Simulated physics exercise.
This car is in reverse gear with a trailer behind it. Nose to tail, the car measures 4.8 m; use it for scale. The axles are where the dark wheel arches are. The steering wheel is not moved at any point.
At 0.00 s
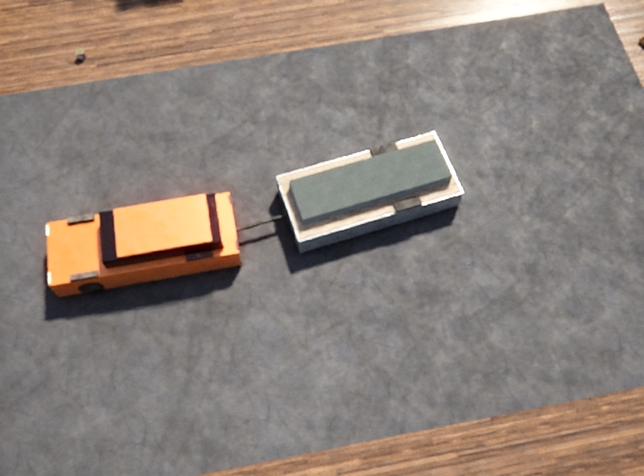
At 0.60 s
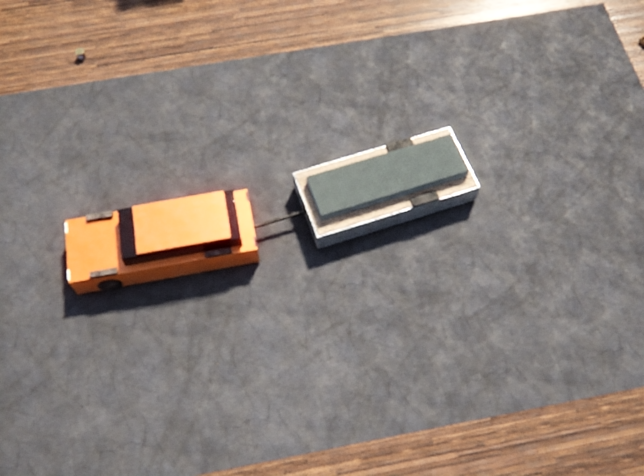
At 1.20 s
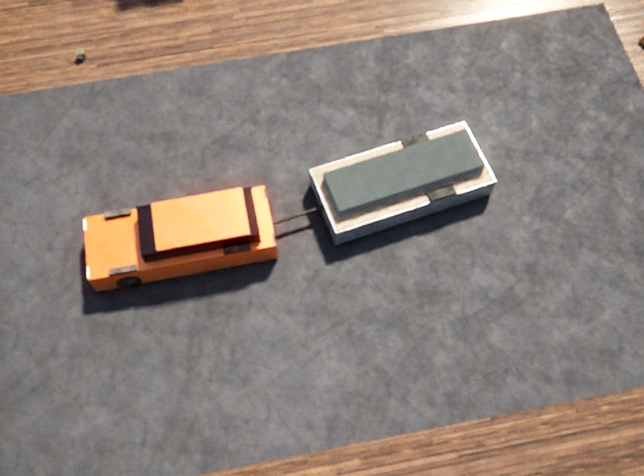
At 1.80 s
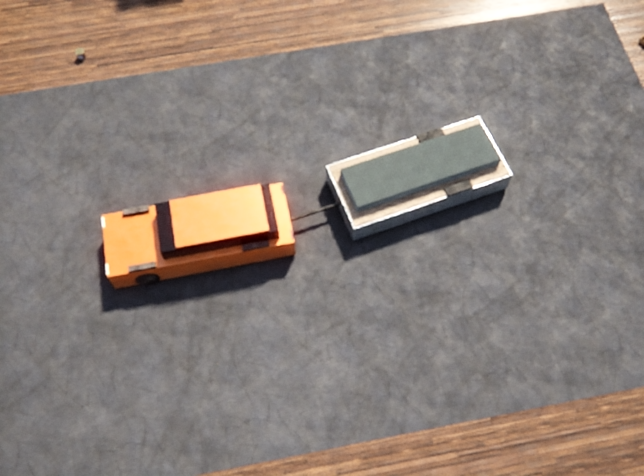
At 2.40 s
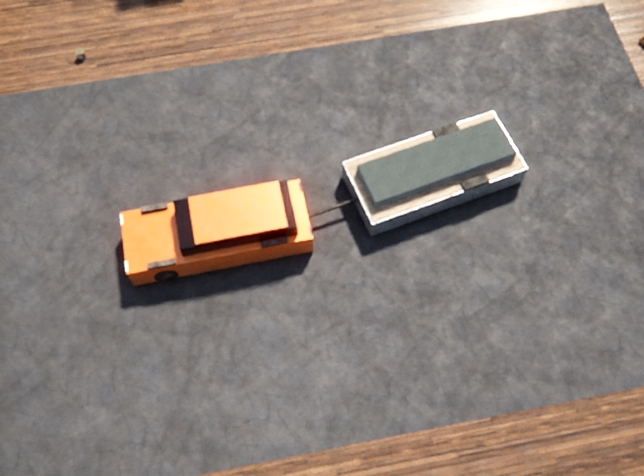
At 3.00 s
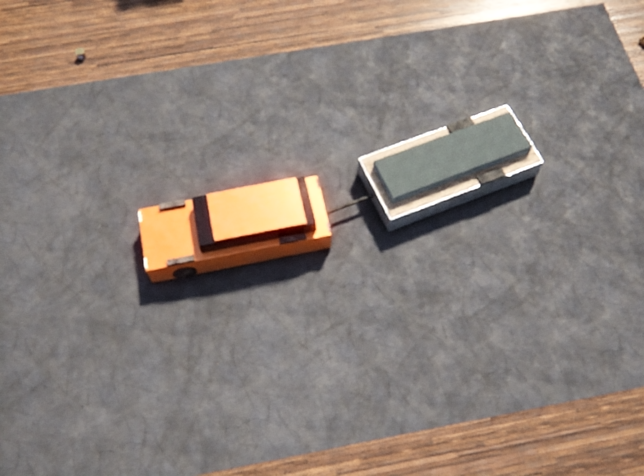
An orange toy car backed slowly to the right across a dark gray mat, pushing a white trailer with a gray-green top, which angled slightly more toward the upper right as they moved.
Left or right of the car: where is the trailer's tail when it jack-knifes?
The trailer will jack-knife to the right.
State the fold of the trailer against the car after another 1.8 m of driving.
The trailer sits folded about 15° to the car's right.
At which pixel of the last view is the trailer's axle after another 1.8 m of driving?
Roughly at (532, 127).
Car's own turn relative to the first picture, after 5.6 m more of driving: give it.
Close to 4 degrees in all.
Then, 5.3 s in, the tail is 14° to the car's right, the car has turned 2° and the trailer's axle is at (532, 127) of the last picture.
Then, 7.7 s in, the tail is 20° to the car's right, the car has turned 3° and the trailer's axle is at (582, 100) of the last picture.
Then, 10.0 s in, the tail is 29° to the car's right, the car has turned 4° and the trailer's axle is at (623, 69) of the last picture.
Then, 12.4 s in, the tail is 42° to the car's right, the car has turned 5° and the trailer's axle is out of the picture.
Then, 14.7 s in, the tail is 60° to the car's right, the car has turned 6° and the trailer's axle is out of the picture; it has jack-knifed.
